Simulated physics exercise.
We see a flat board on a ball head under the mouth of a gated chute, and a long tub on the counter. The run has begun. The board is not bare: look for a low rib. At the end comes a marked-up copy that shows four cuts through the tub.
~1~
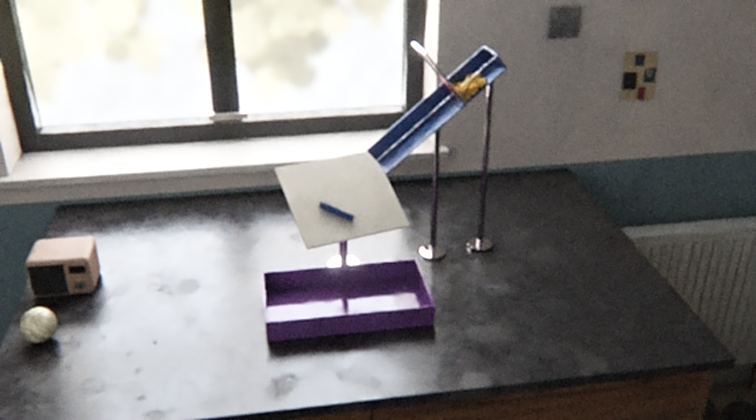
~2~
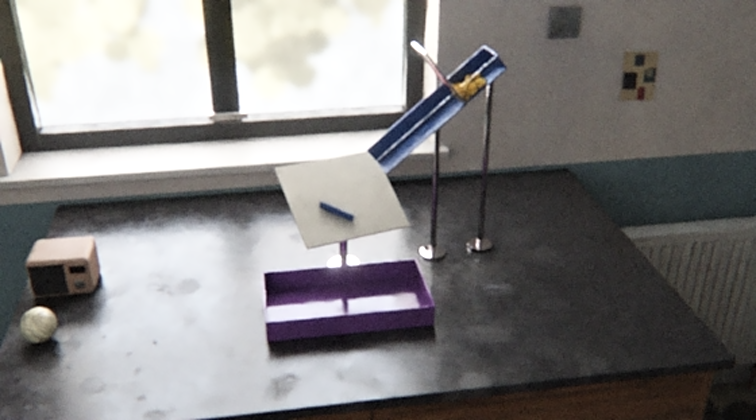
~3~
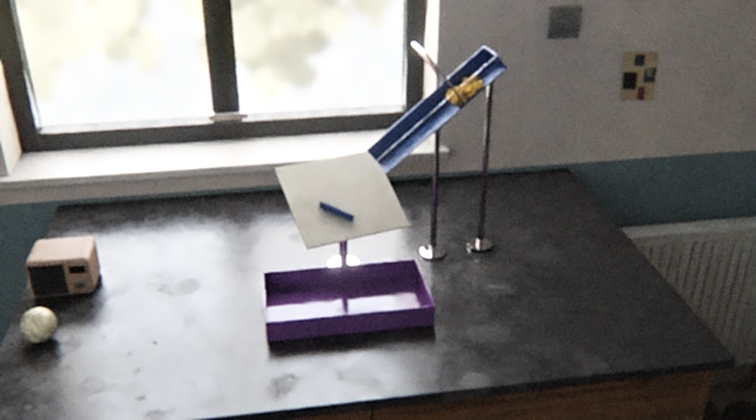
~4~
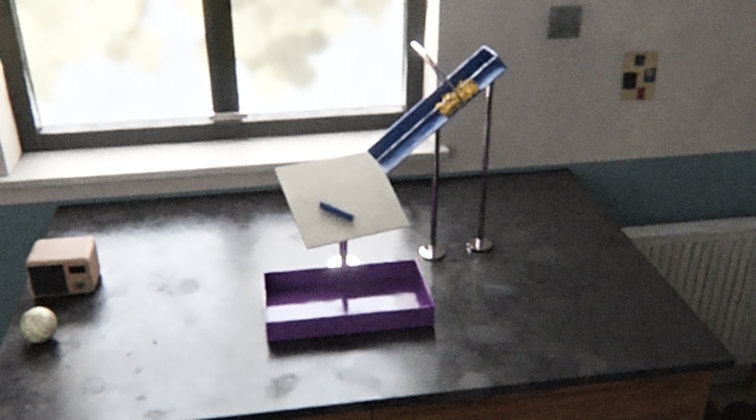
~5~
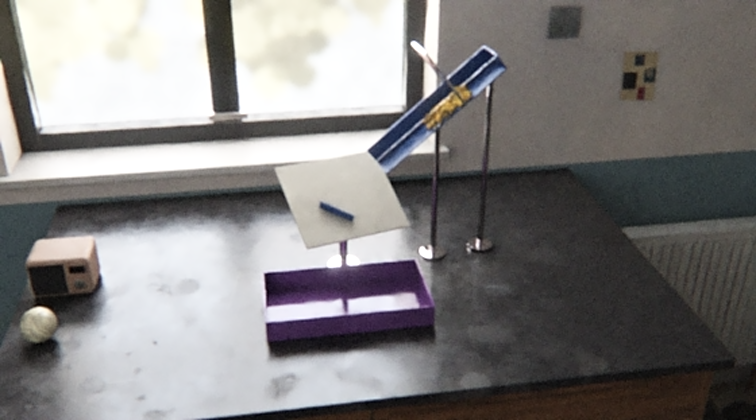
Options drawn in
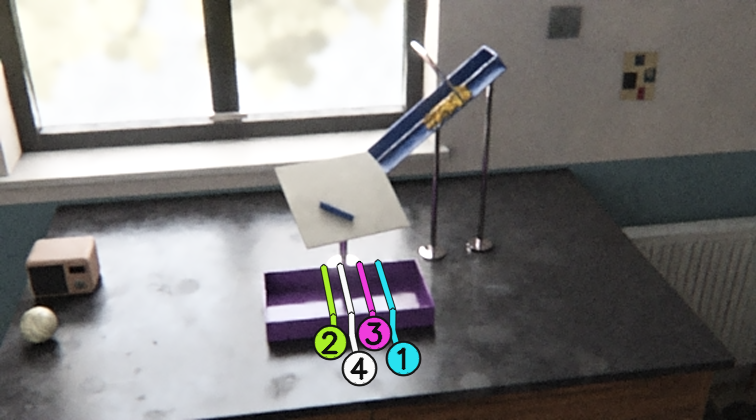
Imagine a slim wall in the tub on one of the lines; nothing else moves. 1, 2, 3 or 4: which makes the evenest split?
Line 1.
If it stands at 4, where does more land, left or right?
Right.
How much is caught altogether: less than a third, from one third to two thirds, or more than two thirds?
More than two thirds.
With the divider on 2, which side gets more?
More lands on the right.
On the marked copy, line 1 crosses the front rim at (392, 310); line 2 crosses the front rim at (333, 315); line 3 crosses the front rim at (372, 312); line 4 crosses the front rim at (351, 314).
If 1 is chosen, of what is caught, roughly two thirds on the left of the divider, roughly a third on the right.
If 2 is chosen, of what is caught, about a tenth on the left of the divider, the larger part on the right.
If 3 is chosen, of what is caught, roughly a quarter on the left of the divider, the larger part on the right.
If 4 is chosen, of what is caught, roughly a quarter on the left of the divider, the larger part on the right.
